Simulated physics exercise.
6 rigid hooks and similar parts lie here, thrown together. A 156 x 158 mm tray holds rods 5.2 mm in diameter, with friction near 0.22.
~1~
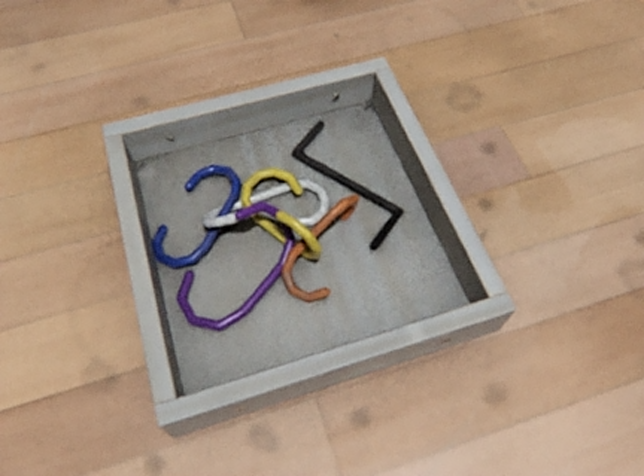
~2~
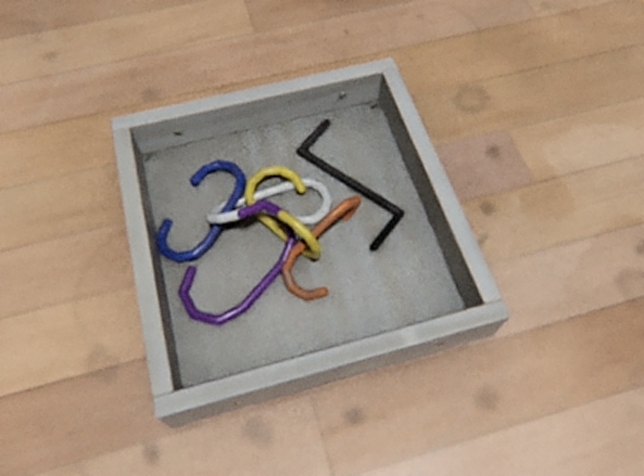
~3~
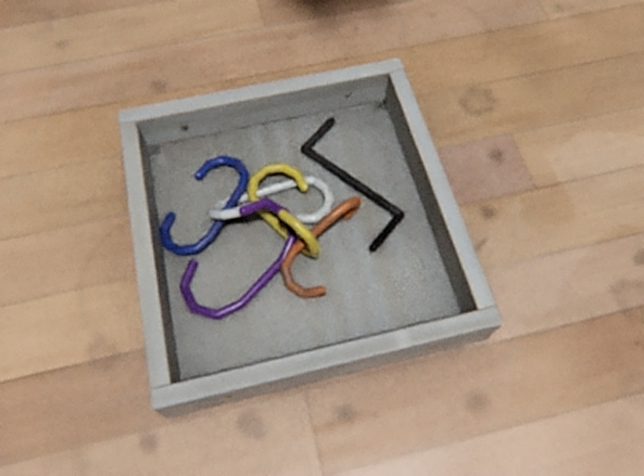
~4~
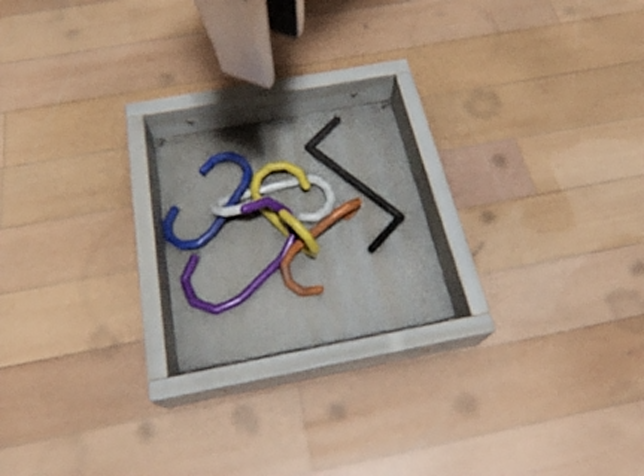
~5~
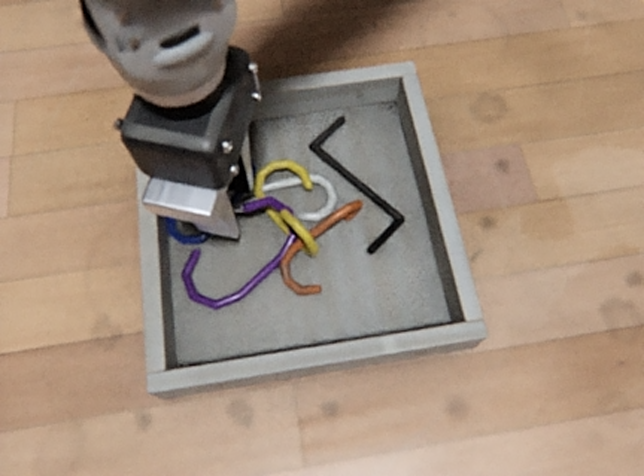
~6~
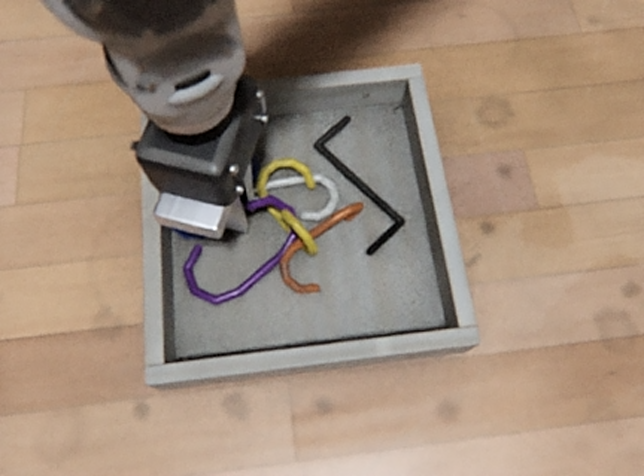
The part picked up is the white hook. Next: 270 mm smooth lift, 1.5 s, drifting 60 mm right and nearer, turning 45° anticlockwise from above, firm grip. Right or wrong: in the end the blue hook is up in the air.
Right.
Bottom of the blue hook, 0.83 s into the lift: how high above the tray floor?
About 100 mm.
Then, 0.45 s into the lift, lowest point more than 20 mm over the tray floor, white hook 58 mm.
Then, 0.83 s into the lift, lowest point more than 20 mm over the tray floor, white hook 159 mm, blue hook 101 mm.
Then, 1.50 s into the lift, lowest point more than 20 mm over the tray floor, white hook 273 mm, blue hook 213 mm.
Finally, hanging white hook 273 mm, blue hook 213 mm; the other 4 are down.
